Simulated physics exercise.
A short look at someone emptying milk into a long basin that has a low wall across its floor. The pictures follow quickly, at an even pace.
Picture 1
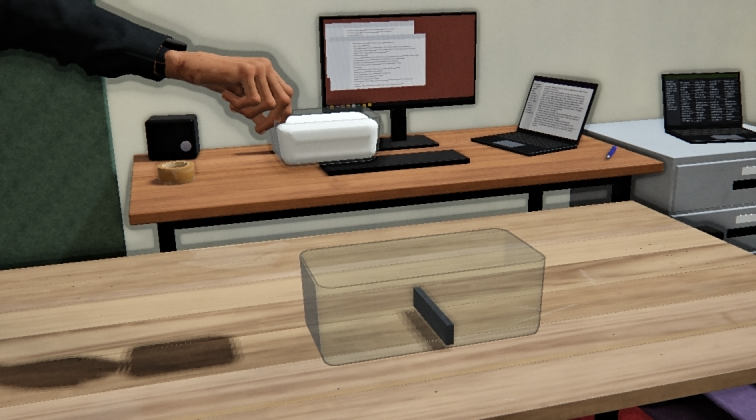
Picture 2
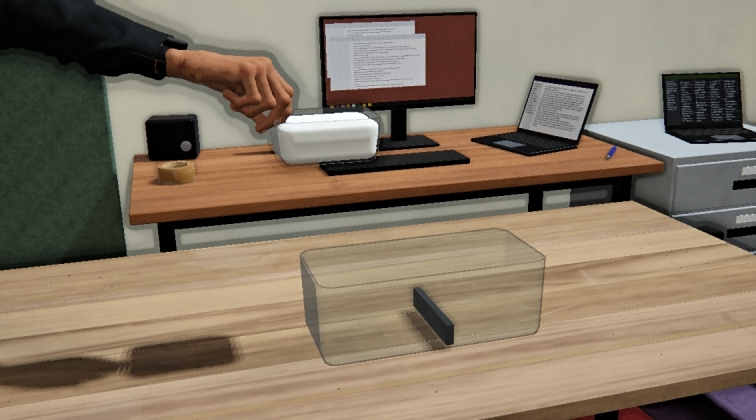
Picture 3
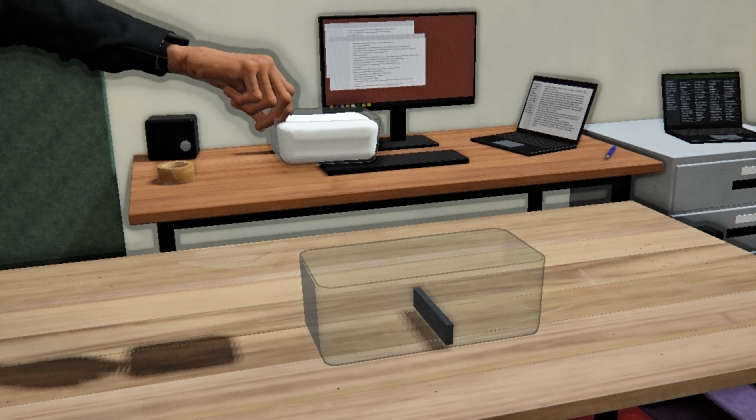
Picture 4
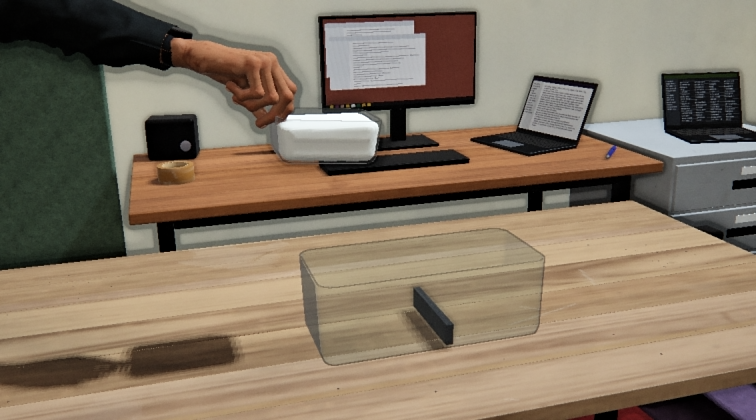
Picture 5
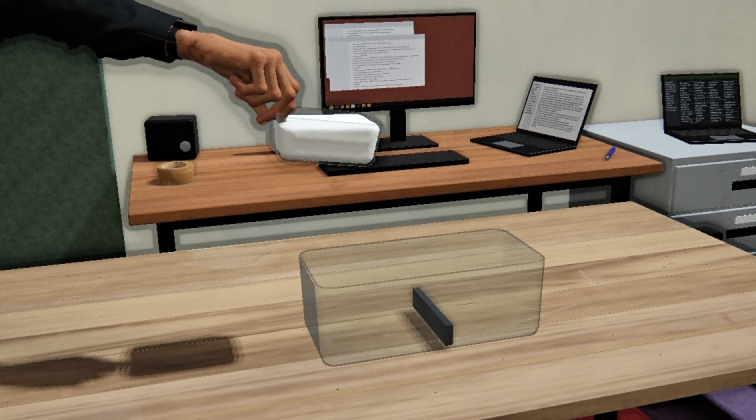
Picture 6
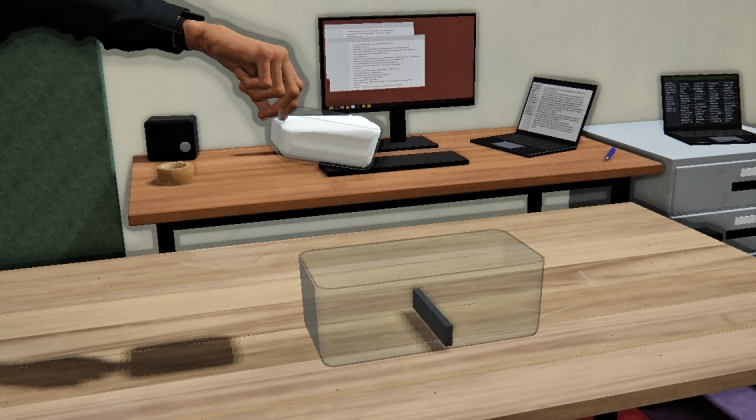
We see a hand holding a white container above a wooden table with a clear long basin that has a low dark wall across its floor; the container starts level, then gradually tilts down to the right.
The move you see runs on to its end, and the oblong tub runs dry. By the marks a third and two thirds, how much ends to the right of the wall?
In the end between a third and two thirds is right of the wall.
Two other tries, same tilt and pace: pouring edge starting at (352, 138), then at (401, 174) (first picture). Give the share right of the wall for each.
The first gives 10 %, the second 65 %.
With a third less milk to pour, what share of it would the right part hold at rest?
Some 15 per cent.
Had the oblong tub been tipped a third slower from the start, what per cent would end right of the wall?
It comes to 50 per cent or so.
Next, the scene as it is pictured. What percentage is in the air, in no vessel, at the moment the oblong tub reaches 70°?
About 50 per cent.
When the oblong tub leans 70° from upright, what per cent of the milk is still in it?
About 30 per cent.
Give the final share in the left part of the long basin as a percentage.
Roughly 50 in a hundred.
A moment on, the oblong tub is tipped part way and 29 per cent is still to pour, 10 is left of the wall and 9 right of it.
Next, the oblong tub is tipped right over and 4 per cent is still to pour, 40 is left of the wall and 48 right of it.
Then the oblong tub is tipped right over and 0 per cent is still to pour, 49 is left of the wall and 48 right of it.
Later the oblong tub is tipped right over and 0 per cent is still to pour, 50 is left of the wall and 48 right of it.
At rest 50 per cent lies left of the wall, 48 right of it and 2 outside.
